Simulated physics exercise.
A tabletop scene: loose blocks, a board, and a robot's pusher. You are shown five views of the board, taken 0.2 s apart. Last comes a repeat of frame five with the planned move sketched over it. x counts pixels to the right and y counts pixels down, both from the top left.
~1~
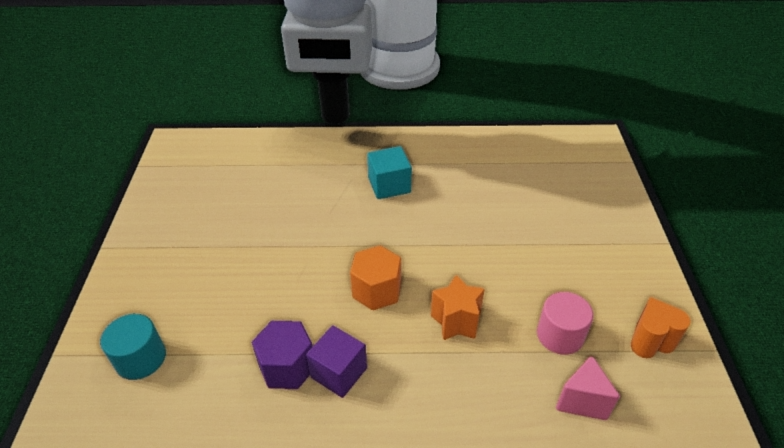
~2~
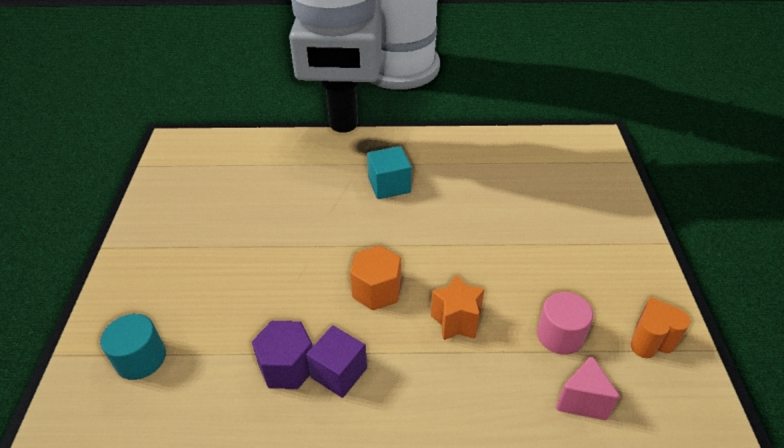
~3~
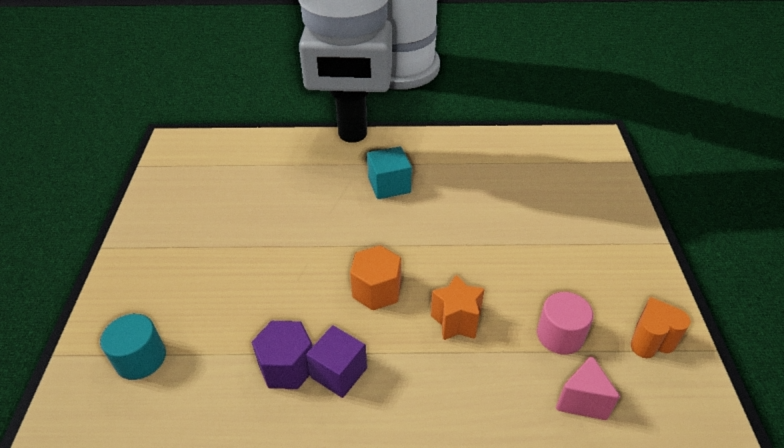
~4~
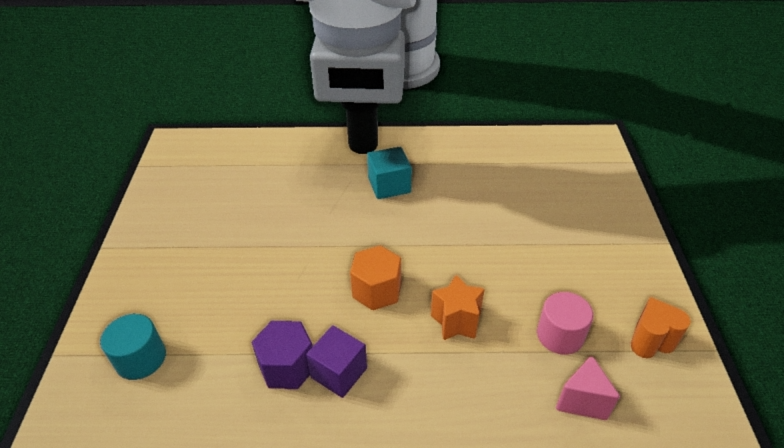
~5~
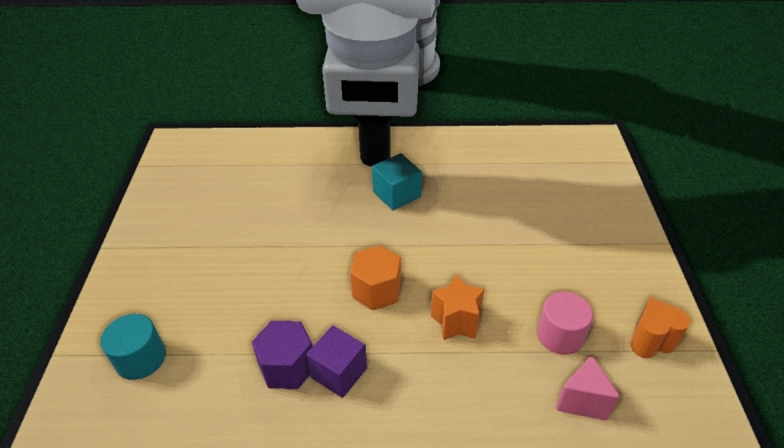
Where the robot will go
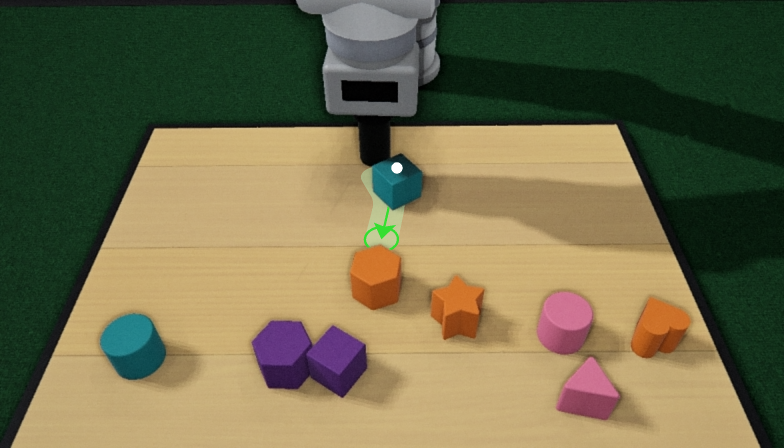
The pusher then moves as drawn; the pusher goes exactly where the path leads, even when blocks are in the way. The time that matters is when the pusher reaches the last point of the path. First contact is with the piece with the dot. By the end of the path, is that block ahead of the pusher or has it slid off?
As far as I can tell, the piece with the dot has dropped away to the side or behind.
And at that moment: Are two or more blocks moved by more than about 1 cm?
Answer: No.
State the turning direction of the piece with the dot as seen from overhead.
Viewed from above, counterclockwise.
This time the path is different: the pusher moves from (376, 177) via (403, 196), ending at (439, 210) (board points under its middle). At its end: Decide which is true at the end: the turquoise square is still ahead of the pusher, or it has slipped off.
I predict the pusher still has it in front.
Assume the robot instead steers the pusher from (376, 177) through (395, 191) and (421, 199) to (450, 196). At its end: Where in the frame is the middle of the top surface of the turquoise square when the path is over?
It is at (446, 195).
Drawn move, from (376, 177) by way of (387, 195) and (387, 216) to (381, 239); the dot is on the turquoise square.
The first path, step by step. One third of the way, pusher (387, 178); turquoise square (415, 184), turned 20° anticlockwise.
Two thirds of the way, pusher (386, 198); turquoise square (423, 193), turned 45° anticlockwise.
At the end, pusher (381, 221); orange six-sided block still; turquoise square (423, 193), turned 45° anticlockwise.
